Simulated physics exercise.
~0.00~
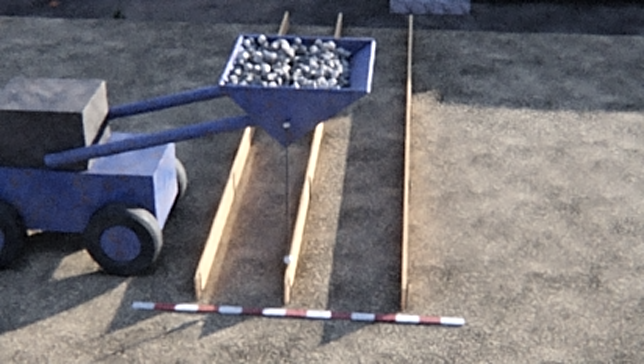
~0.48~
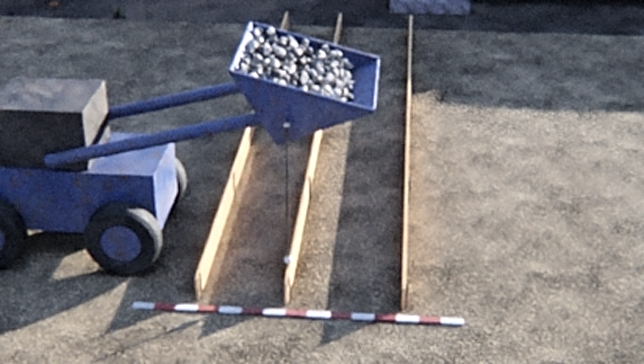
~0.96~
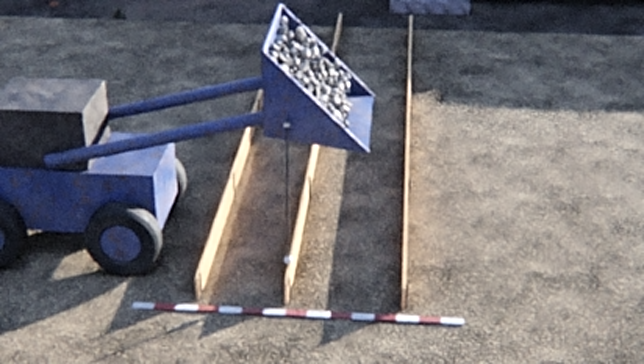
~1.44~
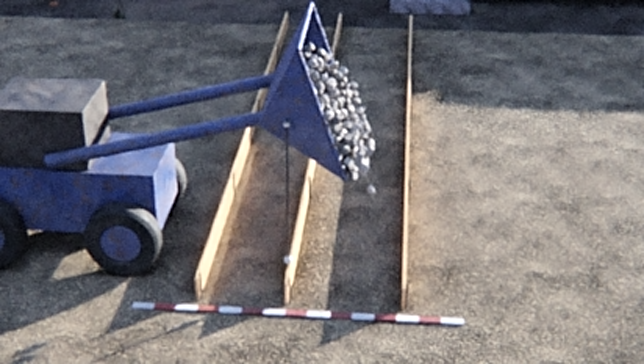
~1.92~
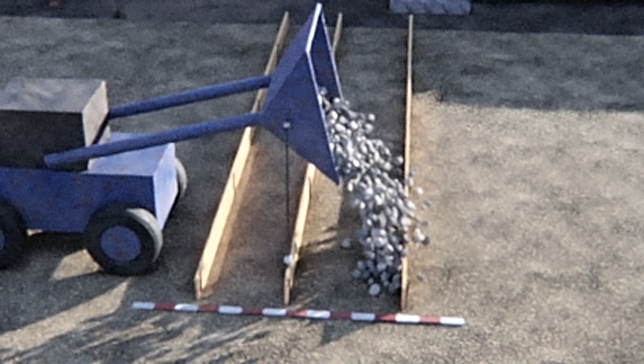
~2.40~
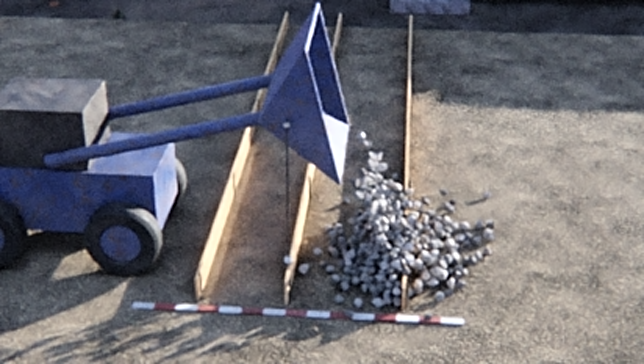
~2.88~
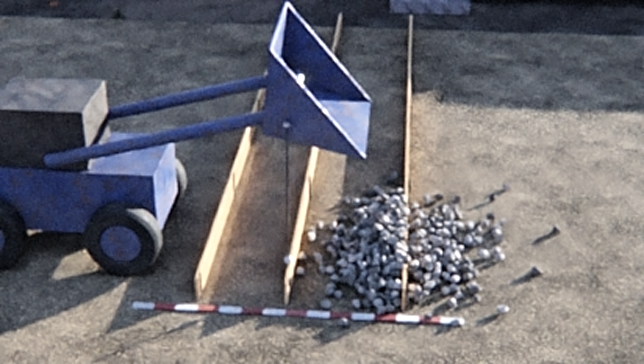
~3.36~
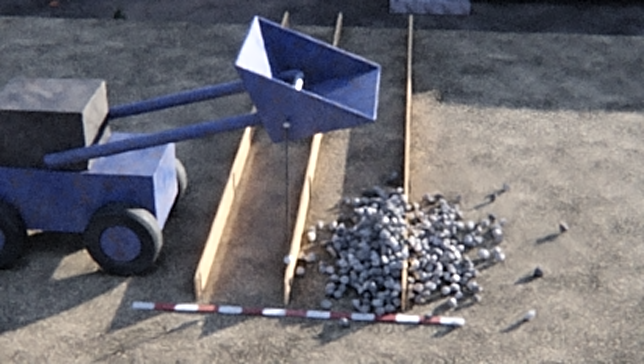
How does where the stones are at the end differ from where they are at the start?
At the start the stones are heaped in the raised blue bucket. At the end they lie on the ground, lower and farther right, in a spread-out pile on both sides of the right-hand board.
A blue loader with dark wheels and a dark box on top stands at the left of a sunlit patch of gritty ground, seen from above at an angle. Its raised arms hold a blue bucket heaped with grey stones over three thin wooden boards, with a red and white striped staff lying across their near ends. The bucket tips down to the right, and the stones slide out and pour beside the right-hand board. They pile up and spill over it, a few rolling farther right. The emptied bucket then swings back up partway, leaving the heap straddling that board.
